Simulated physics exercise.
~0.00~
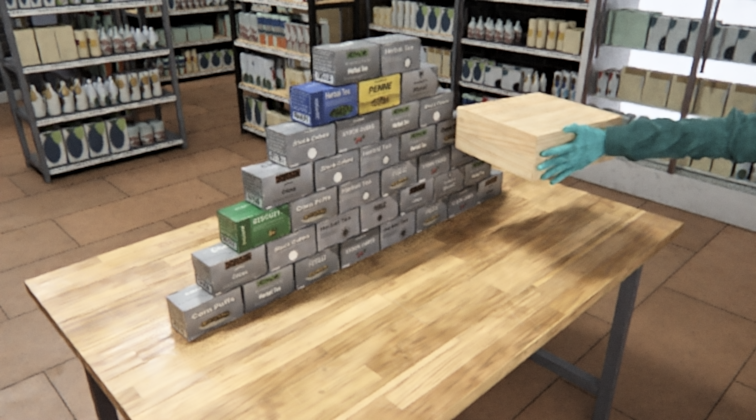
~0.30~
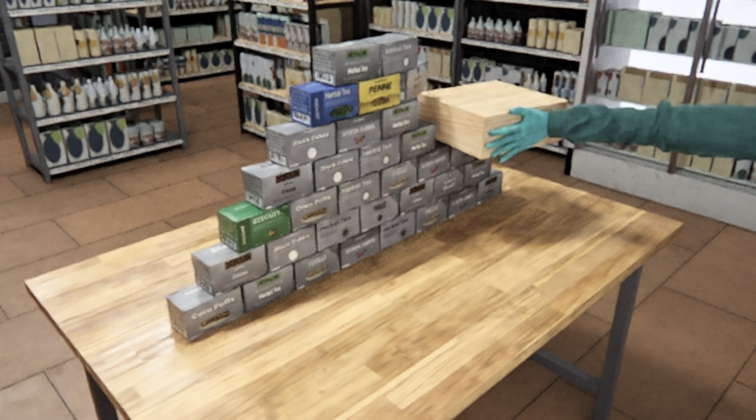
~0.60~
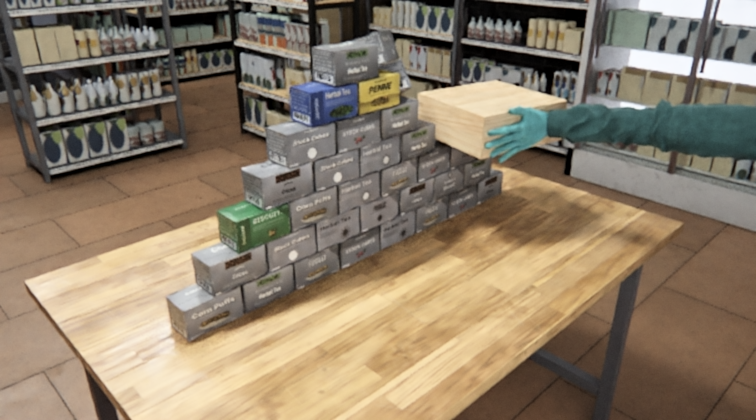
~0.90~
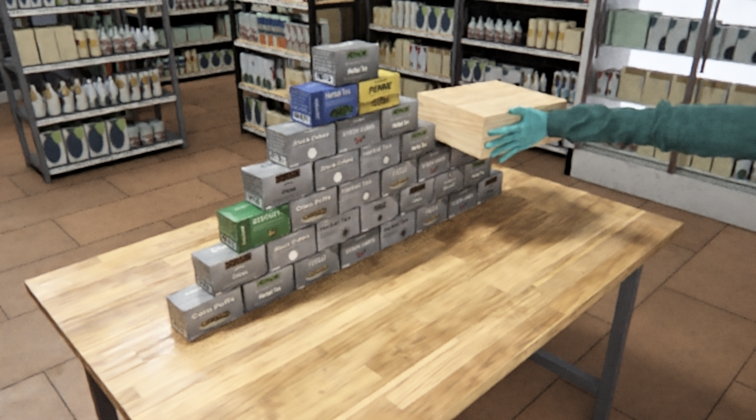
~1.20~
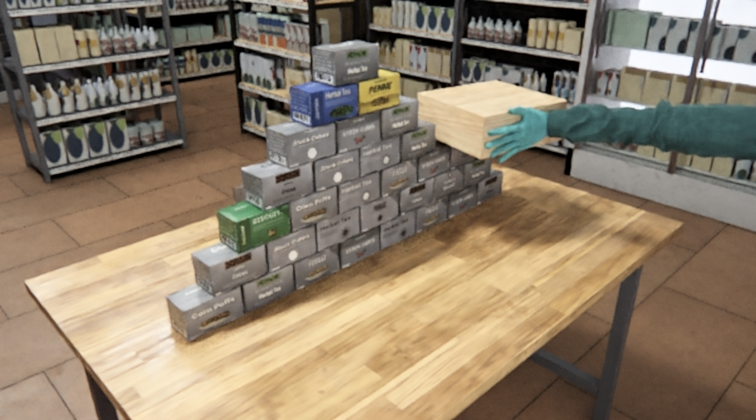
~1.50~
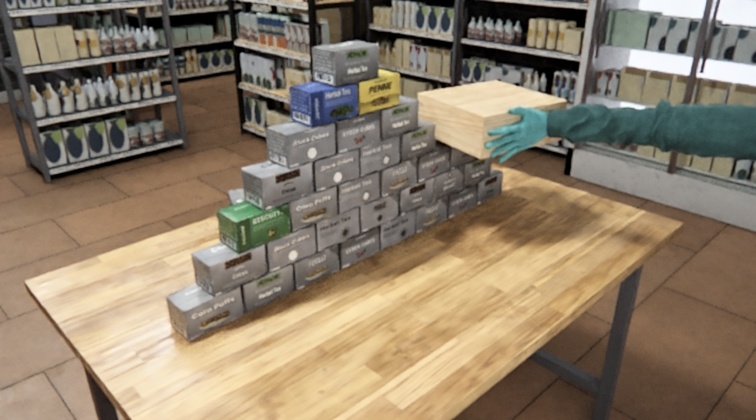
Shop table with a stepped wall of tea packets, a gloved hand pushing a wooden block in, upper packets dropping, coloured ones staying.
